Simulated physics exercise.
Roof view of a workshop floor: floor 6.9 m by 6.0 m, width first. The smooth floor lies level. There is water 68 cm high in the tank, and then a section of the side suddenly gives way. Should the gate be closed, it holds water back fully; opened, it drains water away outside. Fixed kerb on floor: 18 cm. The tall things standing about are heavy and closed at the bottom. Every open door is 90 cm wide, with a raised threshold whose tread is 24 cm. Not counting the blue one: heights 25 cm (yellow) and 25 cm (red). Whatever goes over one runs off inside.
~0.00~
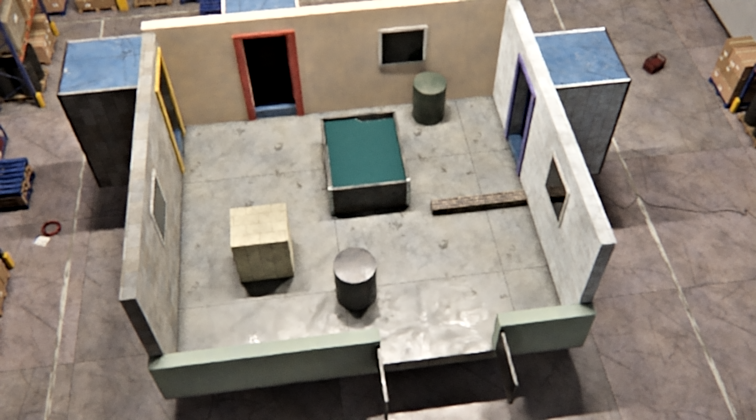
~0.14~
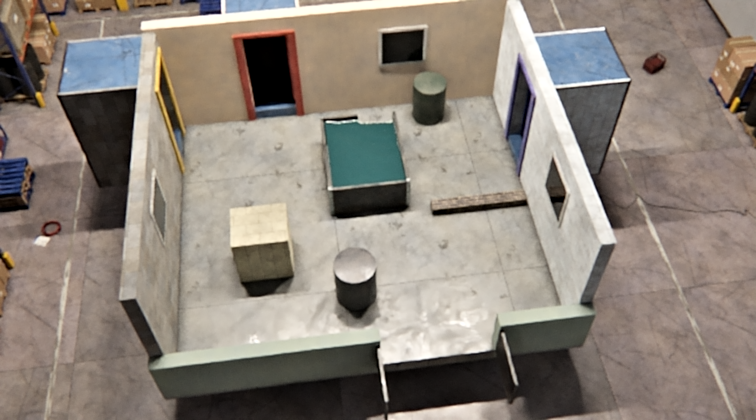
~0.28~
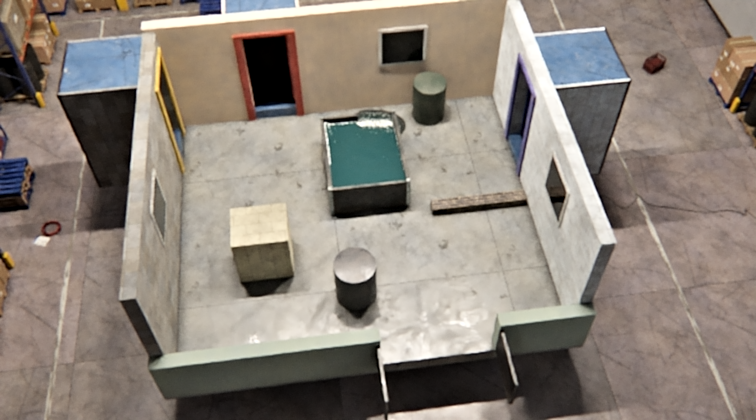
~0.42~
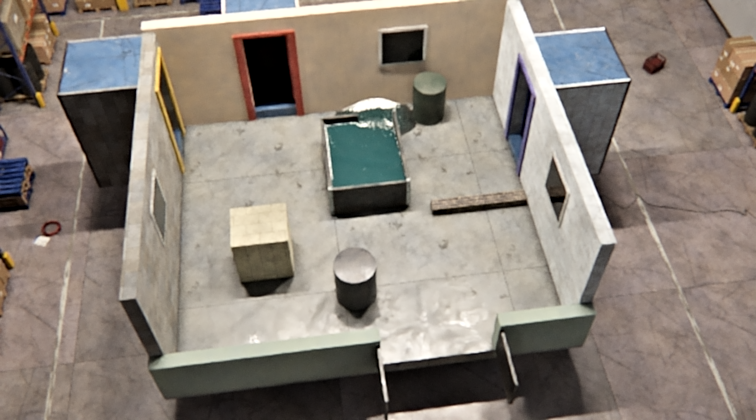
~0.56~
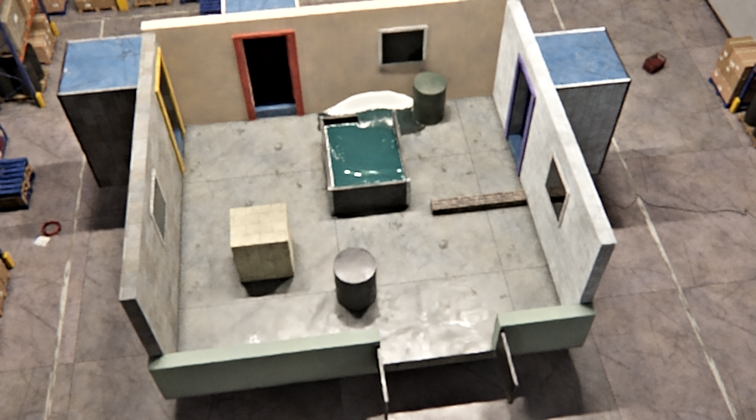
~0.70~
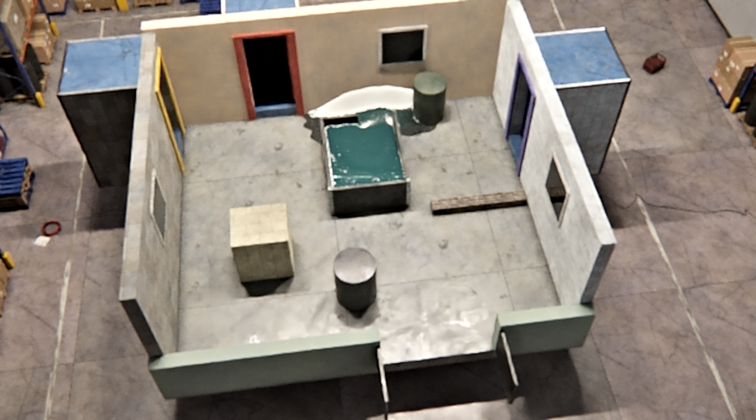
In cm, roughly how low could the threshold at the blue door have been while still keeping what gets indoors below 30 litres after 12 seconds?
About 5.5 cm.
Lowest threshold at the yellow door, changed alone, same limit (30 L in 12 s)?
Door yellow, min height approx. 11.5 cm.
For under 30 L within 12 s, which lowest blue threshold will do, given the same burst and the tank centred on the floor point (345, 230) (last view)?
New minimum height: Approx. 8.5 cm.
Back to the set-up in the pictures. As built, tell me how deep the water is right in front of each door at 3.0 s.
Depths in cm: Blue 2, yellow 17, red 6.
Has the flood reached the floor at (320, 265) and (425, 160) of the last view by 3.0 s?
So the first place you asked about stays free of liquid, while the second ends up drenched.
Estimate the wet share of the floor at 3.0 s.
Some 40 per cent is wet.
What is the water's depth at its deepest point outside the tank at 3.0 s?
It gets to close to 30 centimetres there.
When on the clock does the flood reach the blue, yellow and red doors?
It arrives at the blue door at 2.0 s, the yellow door at 2.0 s and the red door at 0.9 s.
After 1.4 s water covers 15 % of the floor, deepest (52 cm) near (381, 114); it has not reached the blue door.
After 3.0 s water covers 40 % of the floor, deepest (30 cm) near (381, 114); 2 cm at the blue door, 0 litres in over its 17 cm threshold.
After 12.0 s water covers 95 % of the floor, deepest (8 cm) near (436, 205); 6 cm at the blue door, 0 litres in over its 17 cm threshold.
At the blue door as built, the water arrived by 2.1 s and peaked near 11 cm at 4.2 s.
Run again over the same 12 s with other heights there, 56 litres in over 4 cm, 14 litres over 6.5 cm. The limit of 30 litres is kept from about 5.5 cm up.
